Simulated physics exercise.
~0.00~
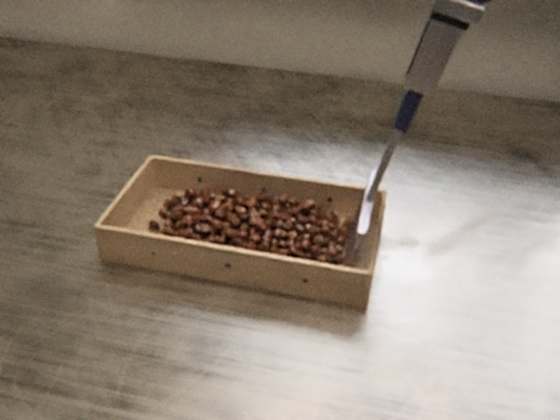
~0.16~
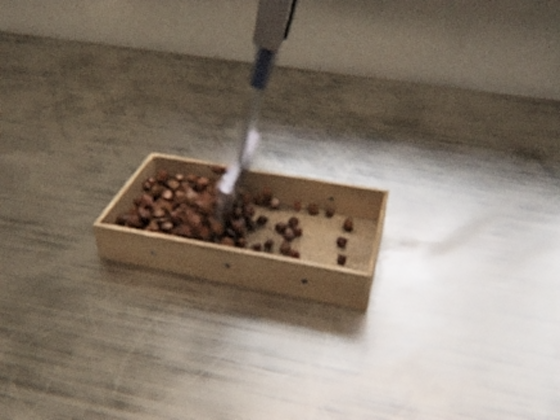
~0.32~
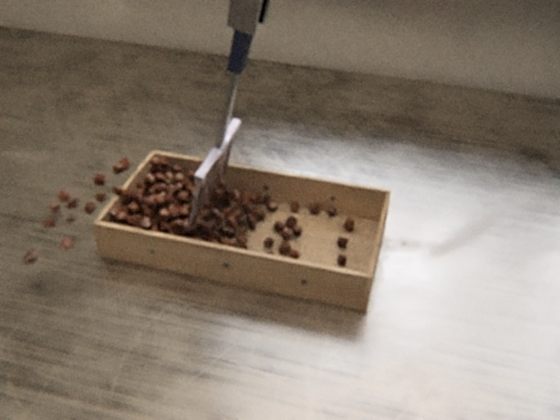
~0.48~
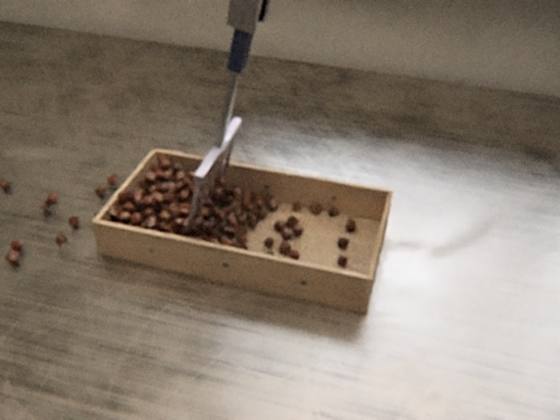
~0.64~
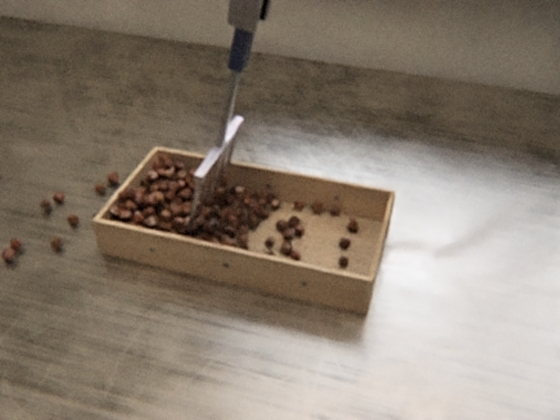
To begin with, a shallow wooden tray of small reddish-brown pellets sits on a grey tabletop, with a tool on a robot arm dipped in at its right end. The tool sweeps left through the tray, pushing the pellets into a heap and leaving only a few scattered behind it. As it presses farther left, some pellets spill over the left end and scatter across the table. The tool then stops and stays in the heap while the loose pellets spread a little farther and settle. At the end, most pellets remain piled in the tray's left half, with a small scattering outside.
